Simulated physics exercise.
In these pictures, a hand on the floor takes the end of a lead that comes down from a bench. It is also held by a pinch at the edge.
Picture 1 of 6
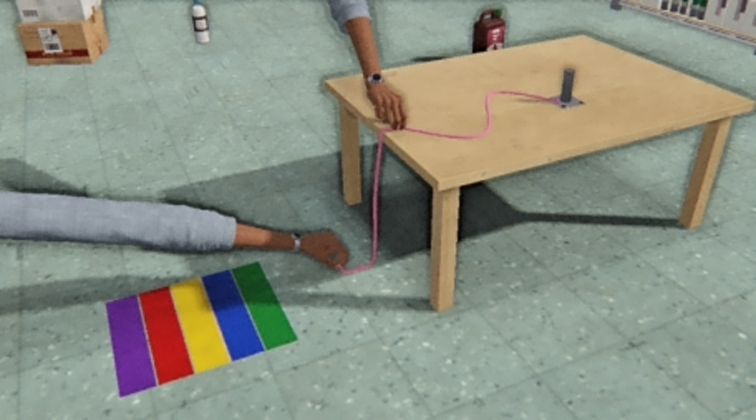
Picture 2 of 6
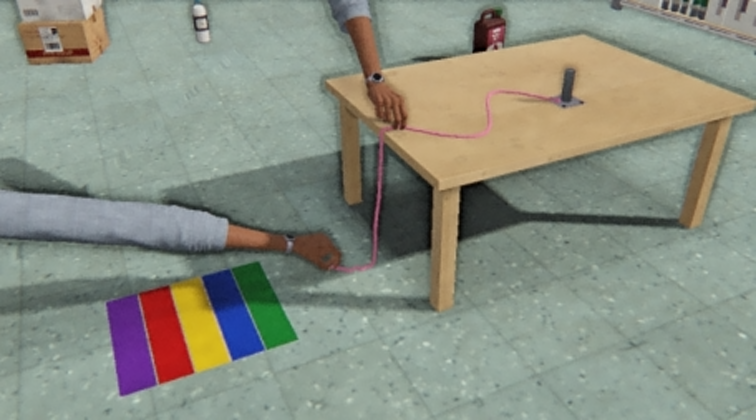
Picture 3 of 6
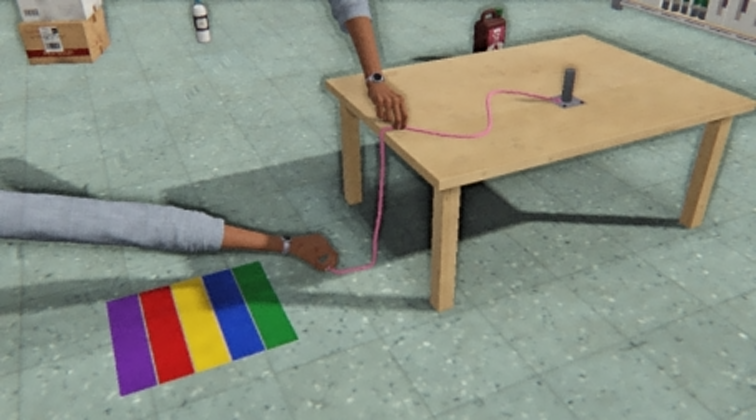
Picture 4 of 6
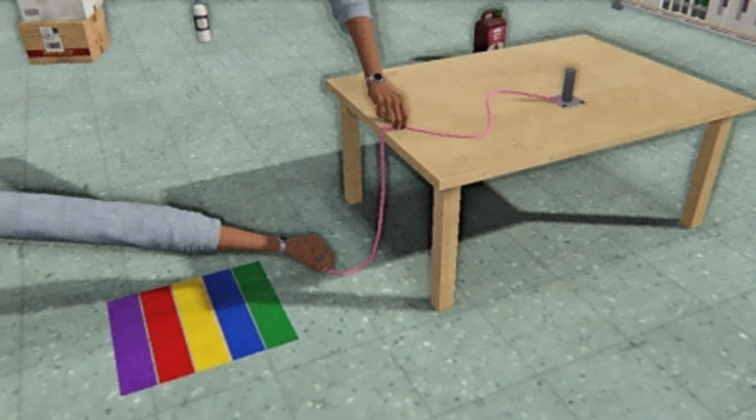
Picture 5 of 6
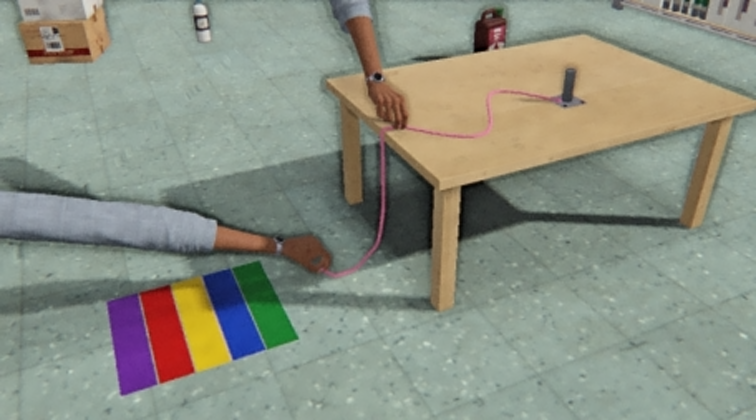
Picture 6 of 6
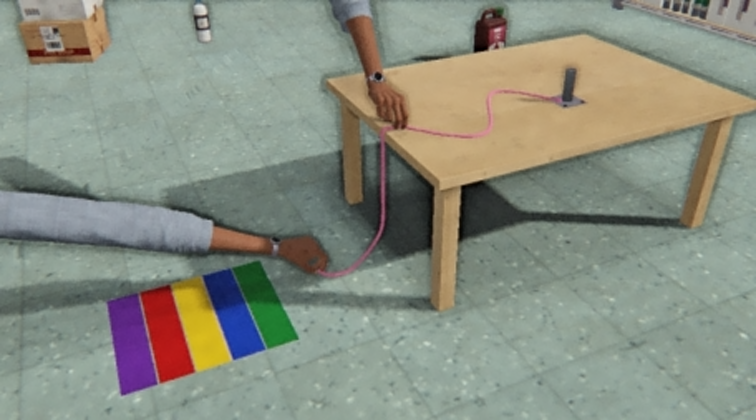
On the floor beside a table, a hand draws a pink cord slightly left.
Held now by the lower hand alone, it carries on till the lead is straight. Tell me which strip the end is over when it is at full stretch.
It is over the purple strip.
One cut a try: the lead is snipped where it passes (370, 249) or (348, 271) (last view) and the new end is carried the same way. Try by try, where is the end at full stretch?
Estimated pixels: (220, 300) then (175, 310).
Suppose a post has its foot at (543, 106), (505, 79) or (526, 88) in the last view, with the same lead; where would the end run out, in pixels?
Roughly (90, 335), (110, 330) and (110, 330).
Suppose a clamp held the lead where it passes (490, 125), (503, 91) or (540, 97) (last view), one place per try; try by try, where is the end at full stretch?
In order of the tries: About (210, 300), then (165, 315), then (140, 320).
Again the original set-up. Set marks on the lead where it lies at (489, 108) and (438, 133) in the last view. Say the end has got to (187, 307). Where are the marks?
The first goes to (461, 122), the other to (377, 168).
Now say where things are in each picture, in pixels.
The first picture shows end (339, 265); green (275, 329); blue (242, 339); yellow (208, 350); red (172, 361); purple (135, 373).
The second picture shows end (332, 267); lead through (526, 94) (487, 106) (476, 136) (400, 127) (380, 186) (375, 250).
The third picture shows end (329, 267).
The fourth picture shows end (325, 268); lead through (527, 94) (488, 106) (477, 136) (401, 127) (383, 185) (375, 250).
The fifth picture shows end (322, 269).
The sixth picture shows end (319, 270); lead through (527, 94) (488, 106) (477, 136) (401, 127) (383, 185) (371, 248).
Early on, end near (187, 307); over yellow.
Midway, end near (149, 318); over red.
At the end of the slack, end near (127, 324); over purple. Over purple.
